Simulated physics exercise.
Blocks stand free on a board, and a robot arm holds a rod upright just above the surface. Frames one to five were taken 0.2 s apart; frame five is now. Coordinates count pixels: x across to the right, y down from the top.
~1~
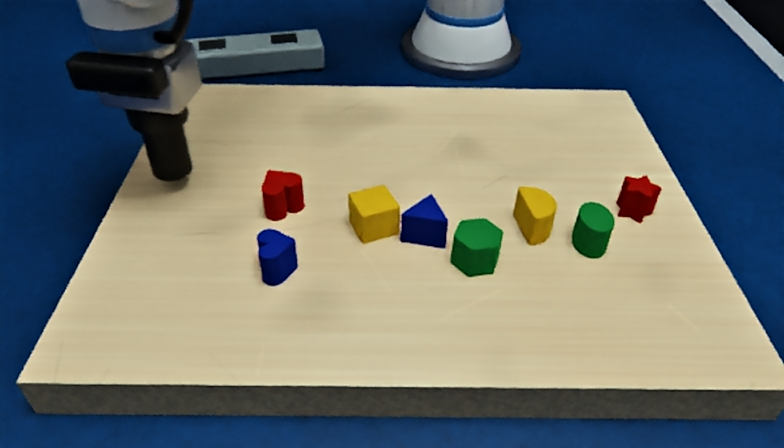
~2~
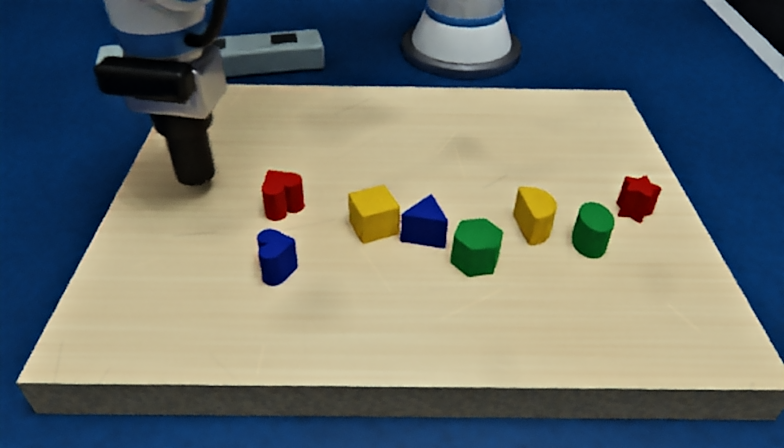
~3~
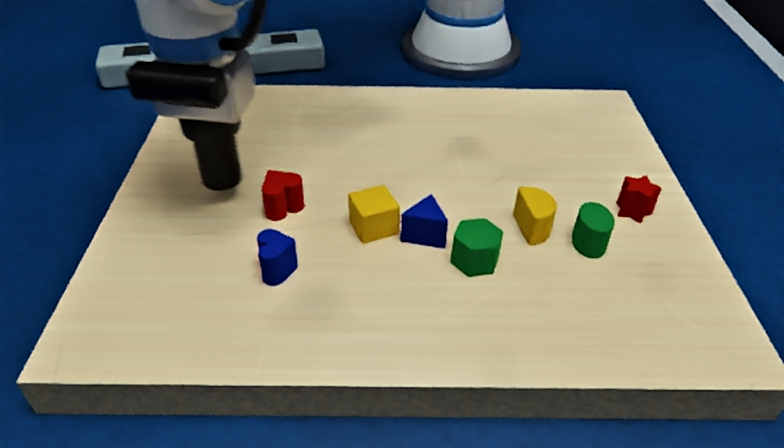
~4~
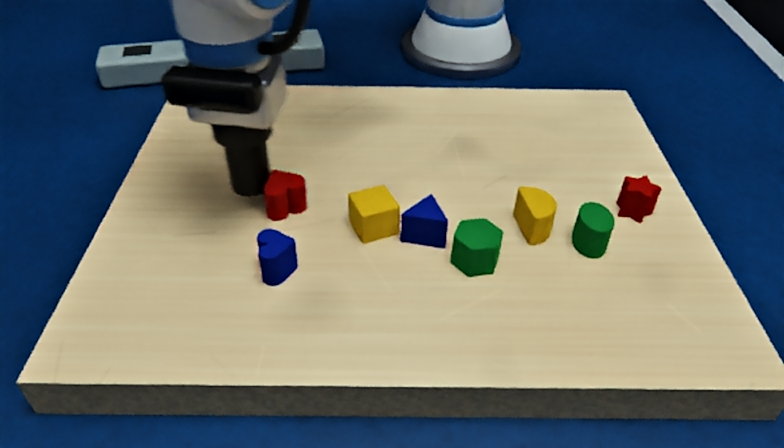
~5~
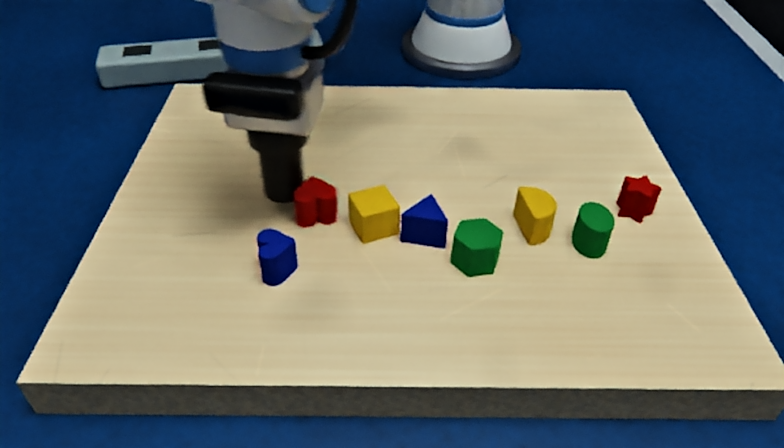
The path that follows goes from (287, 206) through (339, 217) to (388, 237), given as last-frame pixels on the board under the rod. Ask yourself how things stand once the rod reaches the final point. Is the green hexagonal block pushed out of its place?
Yes - that is the case.
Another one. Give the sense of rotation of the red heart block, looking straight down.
Looking down: Anticlockwise.
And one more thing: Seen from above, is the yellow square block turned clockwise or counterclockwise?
It twists clockwise.
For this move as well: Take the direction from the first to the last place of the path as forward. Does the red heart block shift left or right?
It shifts to the left.
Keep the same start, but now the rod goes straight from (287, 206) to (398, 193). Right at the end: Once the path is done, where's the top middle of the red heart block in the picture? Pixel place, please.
Final place: (345, 196).
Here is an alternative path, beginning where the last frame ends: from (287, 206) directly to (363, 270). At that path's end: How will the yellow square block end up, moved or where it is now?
By the time the path is finished, it has moved at least a centimetre.
What follows on the original path. Halfway along, rod at (339, 202); red heart block at (377, 192), turned 40° anticlockwise; yellow square block at (415, 199), turned 55° clockwise; blue triangle at (443, 215), turned 10° anticlockwise; green hexagonal block at (486, 236).
At the end, rod at (389, 221); red heart block at (405, 187), turned 75° anticlockwise; yellow square block at (448, 194), turned 75° clockwise; blue triangle at (467, 214); green hexagonal block at (500, 243), turned 25° clockwise.
